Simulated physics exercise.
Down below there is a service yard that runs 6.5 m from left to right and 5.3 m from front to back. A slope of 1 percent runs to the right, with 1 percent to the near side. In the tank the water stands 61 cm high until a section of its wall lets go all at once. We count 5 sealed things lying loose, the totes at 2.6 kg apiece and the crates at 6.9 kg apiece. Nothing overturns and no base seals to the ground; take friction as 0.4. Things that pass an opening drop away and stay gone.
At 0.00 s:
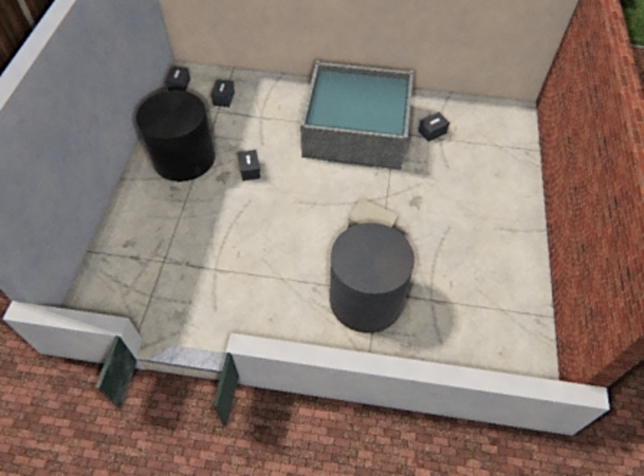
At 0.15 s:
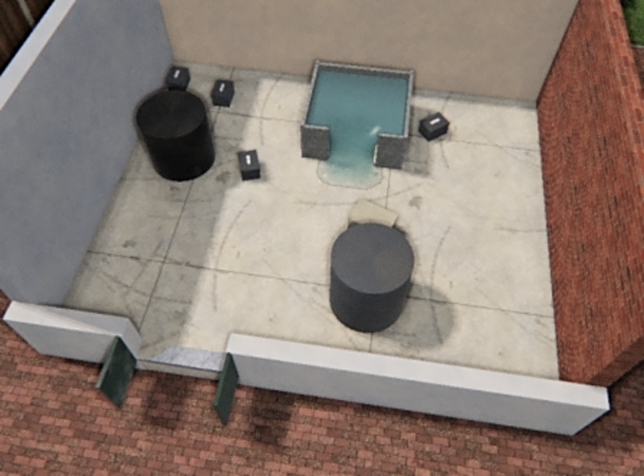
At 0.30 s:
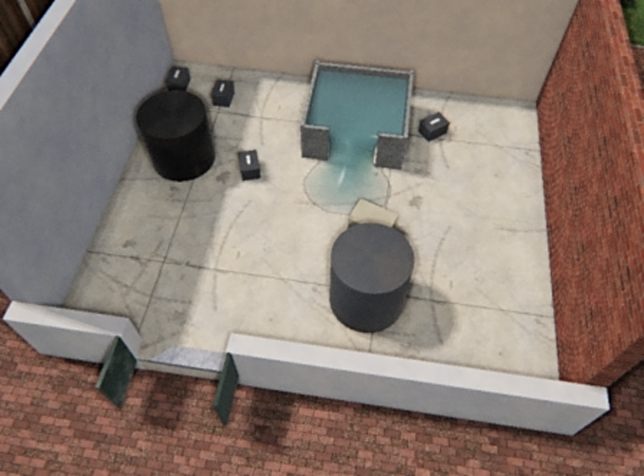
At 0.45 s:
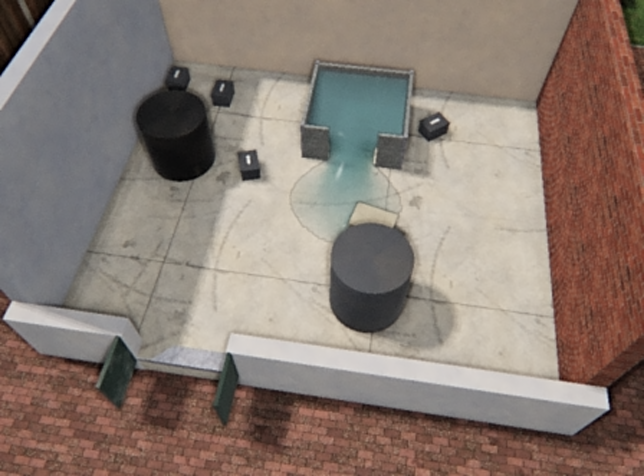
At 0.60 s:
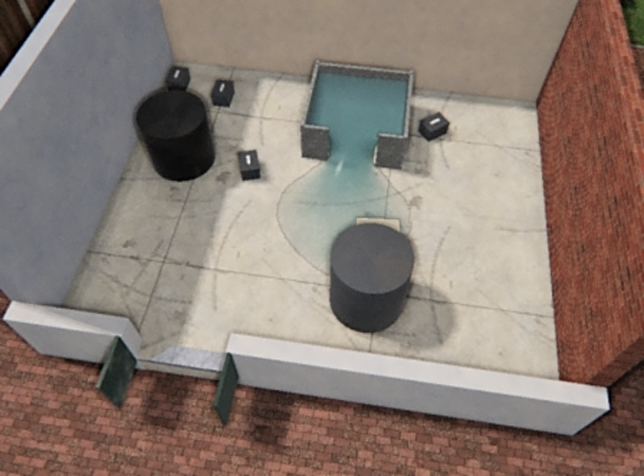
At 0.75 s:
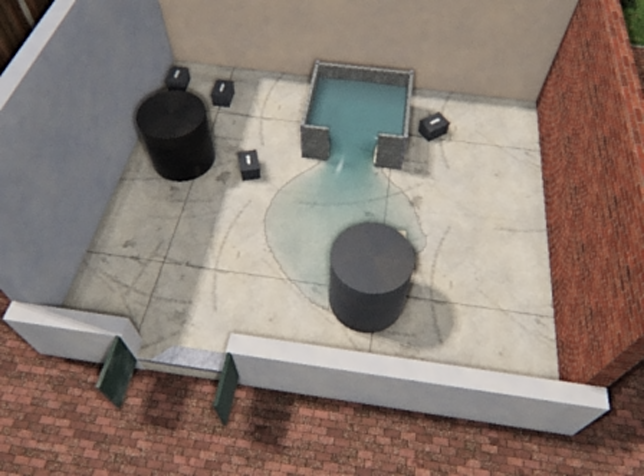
A walled yard held a stone tank of water, two dark cylinders and some small boxes; the tank's front opened and water spread across the paving around the nearer cylinder, while the cylinders stayed put.
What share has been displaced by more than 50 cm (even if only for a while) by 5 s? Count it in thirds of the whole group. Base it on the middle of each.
The fraction stays below one third.
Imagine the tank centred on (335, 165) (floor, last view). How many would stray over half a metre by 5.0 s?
Count: 1.
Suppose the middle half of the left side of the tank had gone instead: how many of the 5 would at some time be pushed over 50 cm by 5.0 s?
Result: 3.
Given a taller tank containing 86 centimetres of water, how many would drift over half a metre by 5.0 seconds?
The count would be 1.
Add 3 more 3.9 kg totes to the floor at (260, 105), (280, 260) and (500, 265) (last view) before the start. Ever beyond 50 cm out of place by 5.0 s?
Answers in order are does not cross, crosses the line and crosses the line.
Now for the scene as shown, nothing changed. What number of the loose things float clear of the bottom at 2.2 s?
Count: 1.
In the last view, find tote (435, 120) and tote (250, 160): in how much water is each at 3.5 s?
Close to 0 and 0 centimetres.
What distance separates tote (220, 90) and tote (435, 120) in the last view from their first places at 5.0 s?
The first ends 0 centimetres from its start and the second 0 centimetres.
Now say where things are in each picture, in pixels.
A crate at (373, 216) rests on the ground; a tote at (248, 160) rests on the ground; 2.0 m2 under water; 0 of 5 have shifted, in the first picture.
A crate at (373, 216), on the bottom; a tote at (248, 160), on the bottom; 2.5 m2 under water; 0 of 5 have shifted, in the second picture.
A crate at (373, 216) rests on the ground; a tote at (248, 160), on the bottom; 3.1 m2 under water; 0 of 5 have shifted, in the third picture.
A crate at (373, 219) rests on the ground, 4 cm from its start; a tote at (248, 160) rests on the ground; 3.8 m2 under water; 0 of 5 have shifted, in the fourth picture.
A crate at (378, 230), on the bottom, 26 cm from its start; a tote at (248, 160) rests on the ground; 4.7 m2 under water; 1 of 5 have shifted, in the fifth picture.
A crate at (385, 242) rests on the ground, 47 cm from its start; a tote at (248, 160) rests on the ground; water covers 5.9 m2; 1 of 5 have shifted, in the sixth picture.
After 1.1 s 1 of 5 are over 50 cm from their spots; 1 afloat.
After 2.2 s 1 of 5 are over 50 cm from their spots; 1 afloat.
After 3.5 s 1 of 5 are over 50 cm from their spots; 1 afloat.
After 5.0 s 1 of 5 are over 50 cm from their spots, and 1 have been at some point; 1 afloat.
